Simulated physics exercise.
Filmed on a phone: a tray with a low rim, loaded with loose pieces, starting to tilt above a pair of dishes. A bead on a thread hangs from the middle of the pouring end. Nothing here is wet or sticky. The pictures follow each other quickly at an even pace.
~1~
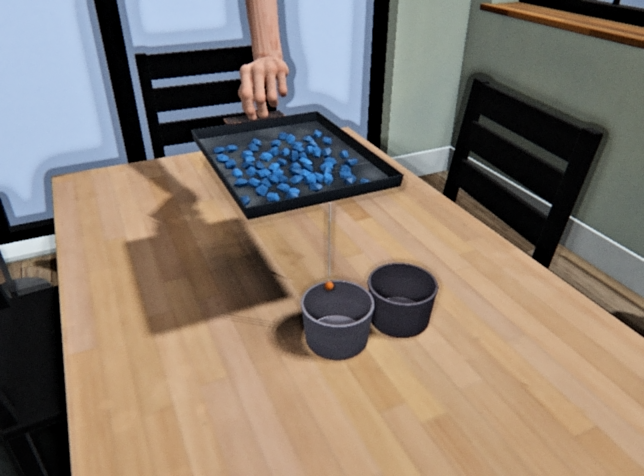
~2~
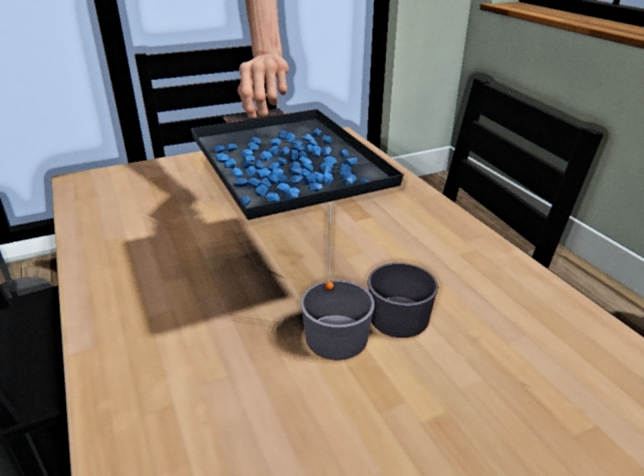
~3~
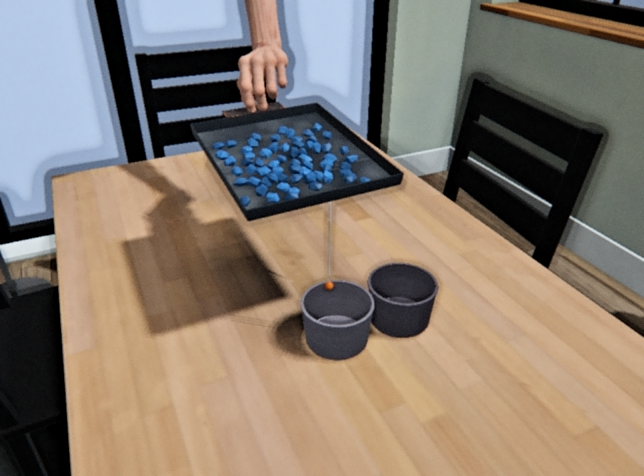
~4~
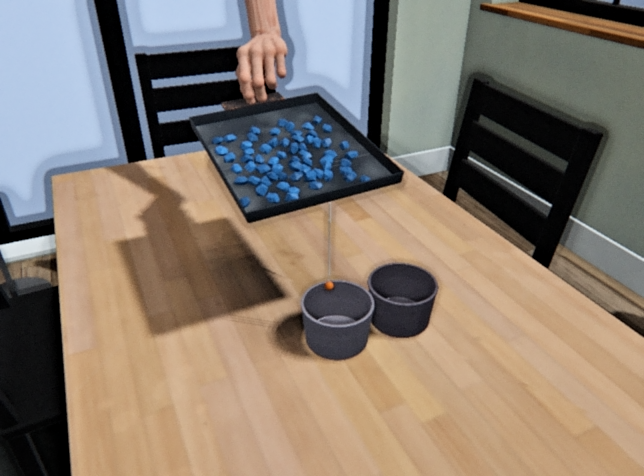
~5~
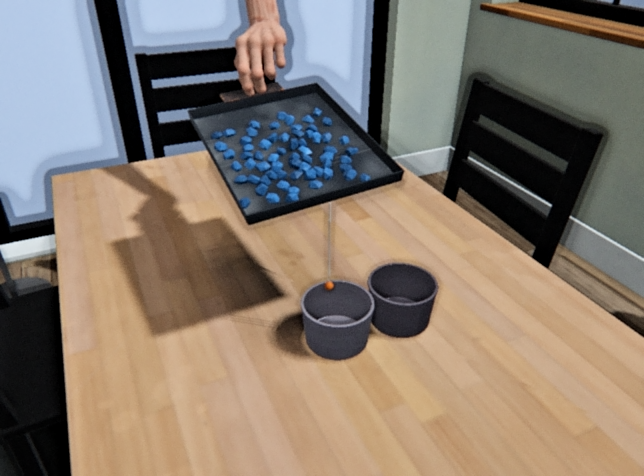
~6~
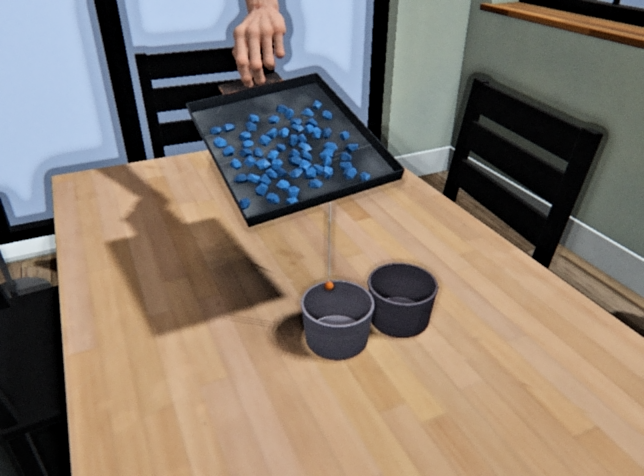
At a wooden table, a hand gradually tilts a tray of blue stones above two dishes.
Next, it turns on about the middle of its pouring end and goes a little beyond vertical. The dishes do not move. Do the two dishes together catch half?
The two hold less than half of the load.
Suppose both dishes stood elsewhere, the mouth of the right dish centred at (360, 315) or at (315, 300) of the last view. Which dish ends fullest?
In turn: The left one; left.
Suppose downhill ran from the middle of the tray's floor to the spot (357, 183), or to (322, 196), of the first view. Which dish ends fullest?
The first try: The right dish. The second: The dish on the left.
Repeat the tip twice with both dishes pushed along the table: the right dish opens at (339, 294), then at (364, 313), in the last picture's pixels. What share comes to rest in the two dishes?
Roughly 70 per cent, and 50 per cent.
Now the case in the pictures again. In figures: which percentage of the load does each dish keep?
Left dish near 10 in a hundred; right dish near 0.
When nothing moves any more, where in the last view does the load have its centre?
Around (269, 366).
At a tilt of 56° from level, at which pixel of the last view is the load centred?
At about (282, 183).
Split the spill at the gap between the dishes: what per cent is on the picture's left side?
It comes to 100 per cent or so.
Shortly afterwards, tray tipped steeply; the whole lot on the tray.
Next, tray tipped right over; the bulk on the tray; a little outside both.
Some moments later, tray tipped past a quarter turn; a little in the left dish; all but a few outside both.
In the end, tray tipped past a quarter turn; a little in the left dish; none at all in the right dish; all but a few outside both.
